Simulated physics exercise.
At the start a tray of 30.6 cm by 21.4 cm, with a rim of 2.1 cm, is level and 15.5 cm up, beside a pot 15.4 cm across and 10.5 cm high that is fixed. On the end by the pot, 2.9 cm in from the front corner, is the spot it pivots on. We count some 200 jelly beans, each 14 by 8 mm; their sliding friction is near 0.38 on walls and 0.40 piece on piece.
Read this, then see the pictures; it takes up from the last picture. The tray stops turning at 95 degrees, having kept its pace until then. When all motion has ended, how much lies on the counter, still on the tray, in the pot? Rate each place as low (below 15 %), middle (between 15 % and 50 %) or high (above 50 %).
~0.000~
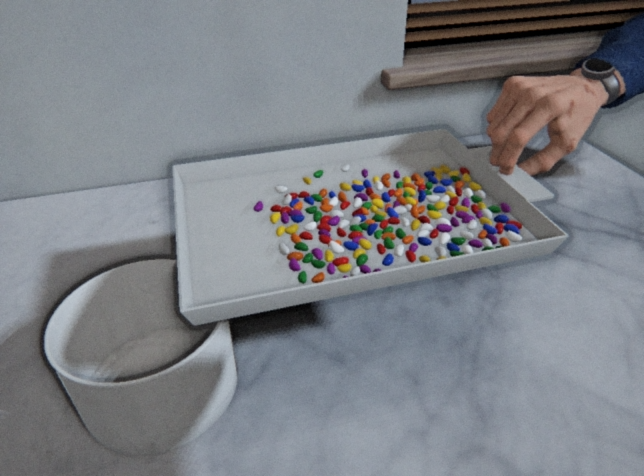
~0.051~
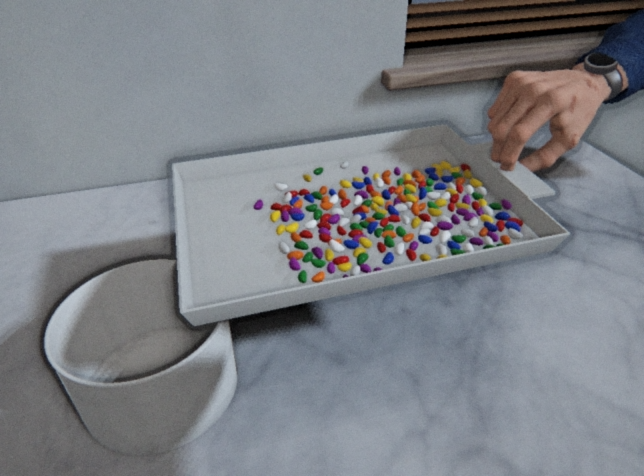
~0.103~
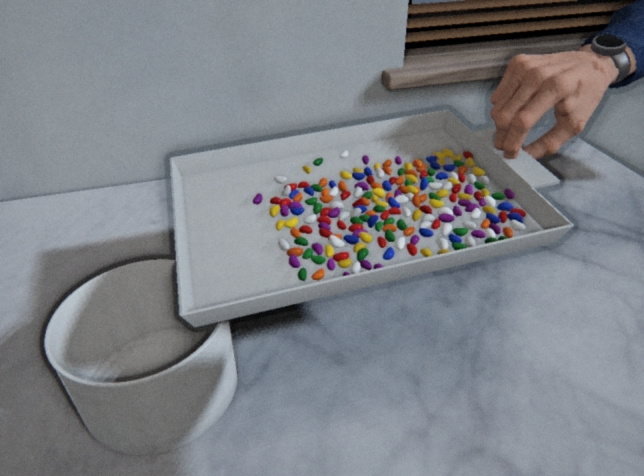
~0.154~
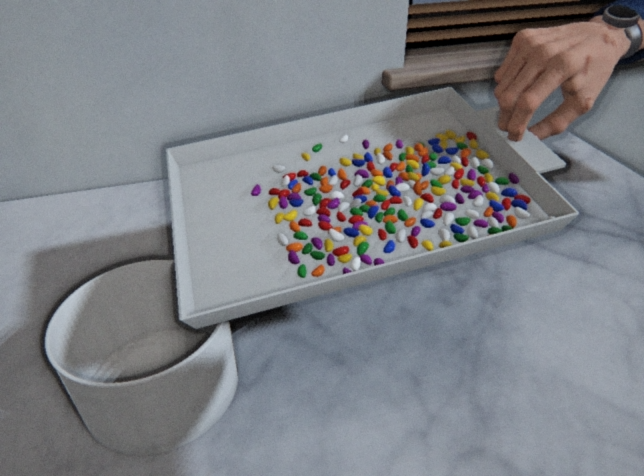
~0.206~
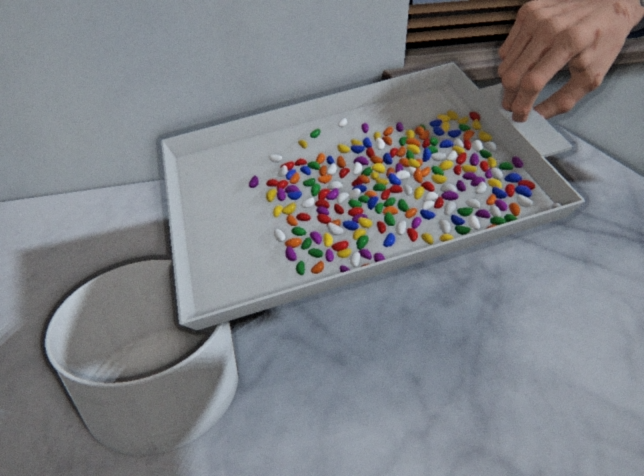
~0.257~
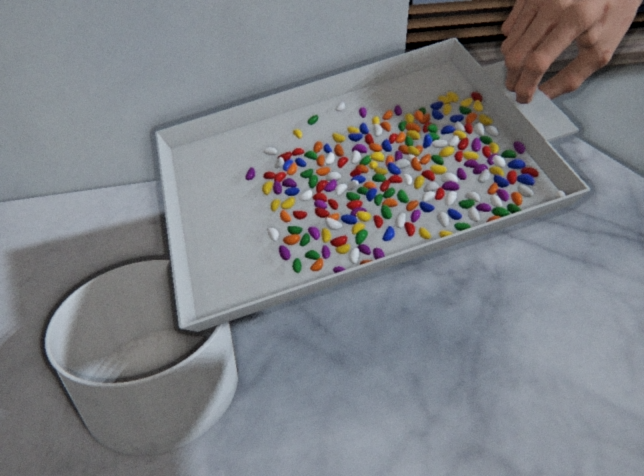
Ratings: Counter high; tray low; pot low.
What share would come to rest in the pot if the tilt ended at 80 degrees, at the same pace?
In that case some 0 per cent.
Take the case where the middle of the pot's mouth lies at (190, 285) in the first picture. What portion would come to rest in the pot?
Roughly 0 per cent.
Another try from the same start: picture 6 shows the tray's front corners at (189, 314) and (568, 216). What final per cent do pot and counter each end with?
You'd end with pot at 0 and counter at 100.
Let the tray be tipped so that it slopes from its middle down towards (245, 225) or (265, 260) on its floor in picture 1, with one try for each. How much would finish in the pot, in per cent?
Roughly 60 % for the first direction, roughly 35 % for the second.
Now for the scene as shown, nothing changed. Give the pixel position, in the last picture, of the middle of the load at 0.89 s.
The middle of the load should be near (198, 368) then.
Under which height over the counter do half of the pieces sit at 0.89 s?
Roughly 14 centimetres, more or less.
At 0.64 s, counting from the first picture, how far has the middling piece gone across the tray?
10 cm.
Then, at 0.64 s, tilt 56 degrees; the tray holds 100 %, the pot 0 %.
After 0.89 s, tilt 80 degrees; the tray holds 50 %, the pot 0 %.
After 1.26 s, tilt 95 degrees; the tray holds 0 %, the pot 0 %.
By 2.1 s all is still; counter 100 %, tray 0 %, pot 0 %.
